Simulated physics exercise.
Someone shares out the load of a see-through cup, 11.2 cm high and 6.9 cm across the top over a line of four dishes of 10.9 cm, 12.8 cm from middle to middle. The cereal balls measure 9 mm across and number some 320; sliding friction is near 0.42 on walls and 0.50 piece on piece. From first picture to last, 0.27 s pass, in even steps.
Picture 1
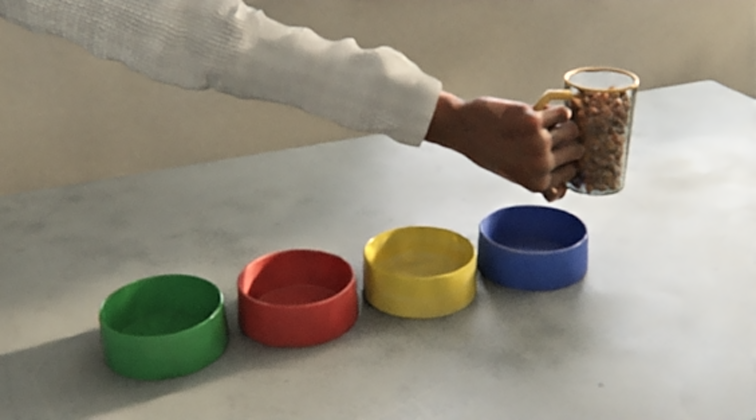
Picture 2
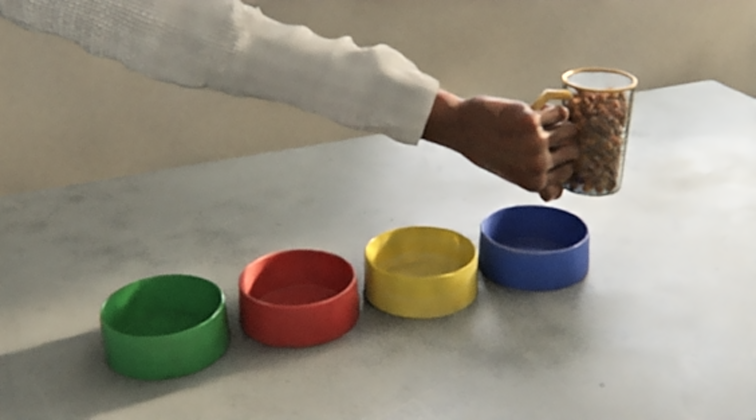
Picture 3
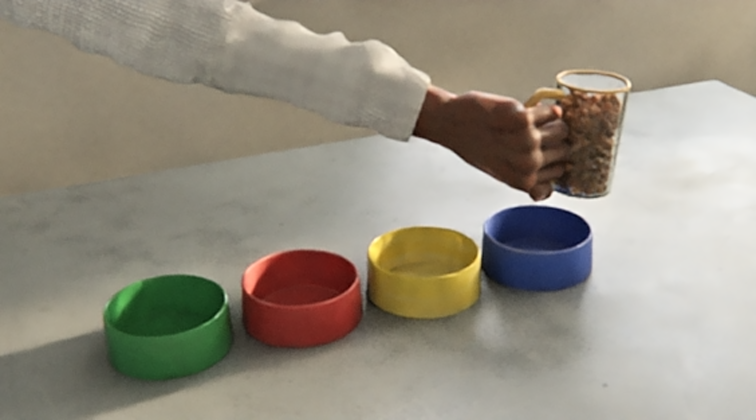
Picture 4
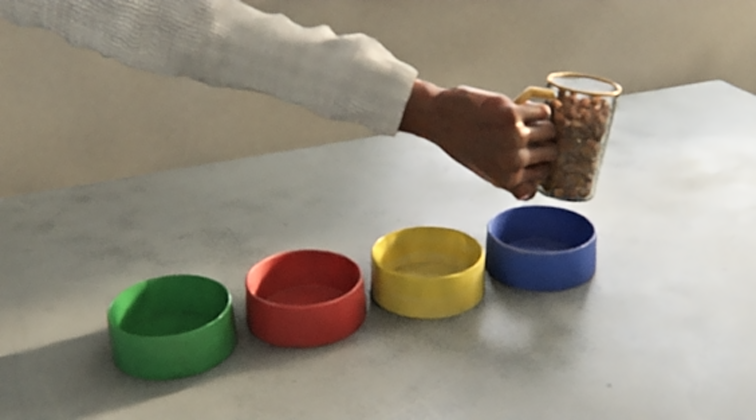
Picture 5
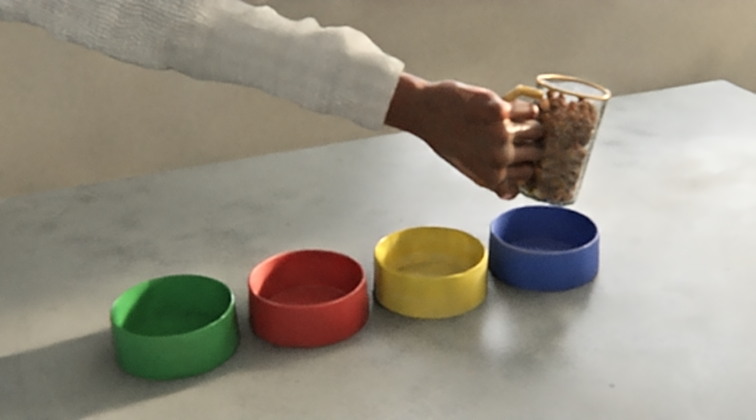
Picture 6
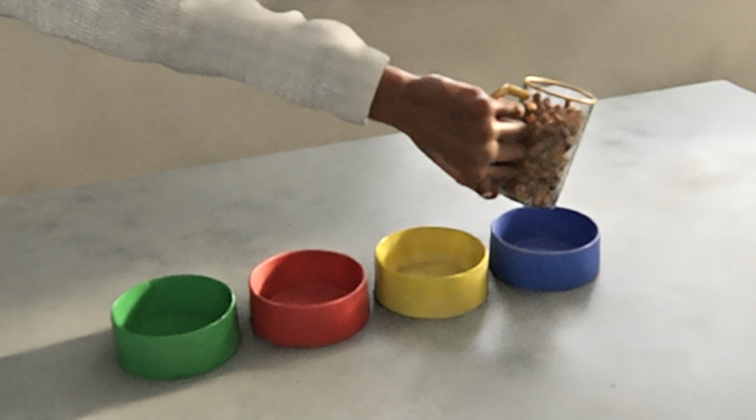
A hand held a clear cup of brown cereal pieces above the far side of a blue dish, then moved it left and gradually tilted it, while yellow, red and green dishes sat empty nearby.
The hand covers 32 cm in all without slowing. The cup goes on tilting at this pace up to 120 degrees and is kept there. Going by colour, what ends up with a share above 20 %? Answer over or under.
Red: Under, blue: Under, green: Under, yellow: Over, counter: Over.
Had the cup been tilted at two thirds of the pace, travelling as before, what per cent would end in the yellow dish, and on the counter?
Yellow 40; counter 60.
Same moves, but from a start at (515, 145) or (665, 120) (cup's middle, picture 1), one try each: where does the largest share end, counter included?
Most goes to: Red, then yellow.
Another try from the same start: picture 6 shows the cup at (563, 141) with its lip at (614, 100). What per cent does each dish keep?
Red 10; blue 0; green 0; yellow 70.
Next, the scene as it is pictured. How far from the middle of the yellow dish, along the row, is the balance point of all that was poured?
Some 5 cm to the left.
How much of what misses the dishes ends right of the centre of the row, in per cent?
About 60 per cent.
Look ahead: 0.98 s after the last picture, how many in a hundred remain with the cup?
About 100 per cent.
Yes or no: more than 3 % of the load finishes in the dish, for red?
Red yes.
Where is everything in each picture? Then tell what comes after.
In the first picture, cup at (597, 133), tilt 0 degrees, lip at (631, 75), moved 0.0 cm; middle of the pieces at (601, 139); blue dish at (533, 228); yellow dish at (420, 251); red dish at (296, 277); green dish at (161, 305).
In the second picture, cup at (595, 133), tilt 1 degrees, lip at (629, 76), moved 0.5 cm; middle of the pieces at (598, 140).
In the third picture, cup at (586, 135), tilt 4 degrees, lip at (623, 79), moved 1.8 cm; middle of the pieces at (590, 142).
In the fourth picture, cup at (574, 138), tilt 9 degrees, lip at (614, 85), moved 3.7 cm; middle of the pieces at (576, 146).
In the fifth picture, cup at (559, 141), tilt 13 degrees, lip at (603, 90), moved 5.6 cm; middle of the pieces at (562, 149).
In the sixth picture, cup at (543, 144), tilt 17 degrees, lip at (589, 96), moved 7.6 cm; middle of the pieces at (544, 152); blue dish at (545, 228); yellow dish at (431, 252); red dish at (308, 277); green dish at (173, 305).
Then, 0.59 s after the last picture, tilt 66 degrees; cup holds 100 %.
Then, 0.98 s after the last picture, tilt 98 degrees; cup holds 100 %.
Then, 1.46 s after the last picture, tilt 120 degrees; cup holds 30 %, red 10 %, yellow 20 %.
In the end, red 10 %, blue 0 %, green 0 %, yellow 35 %, counter 55 %.
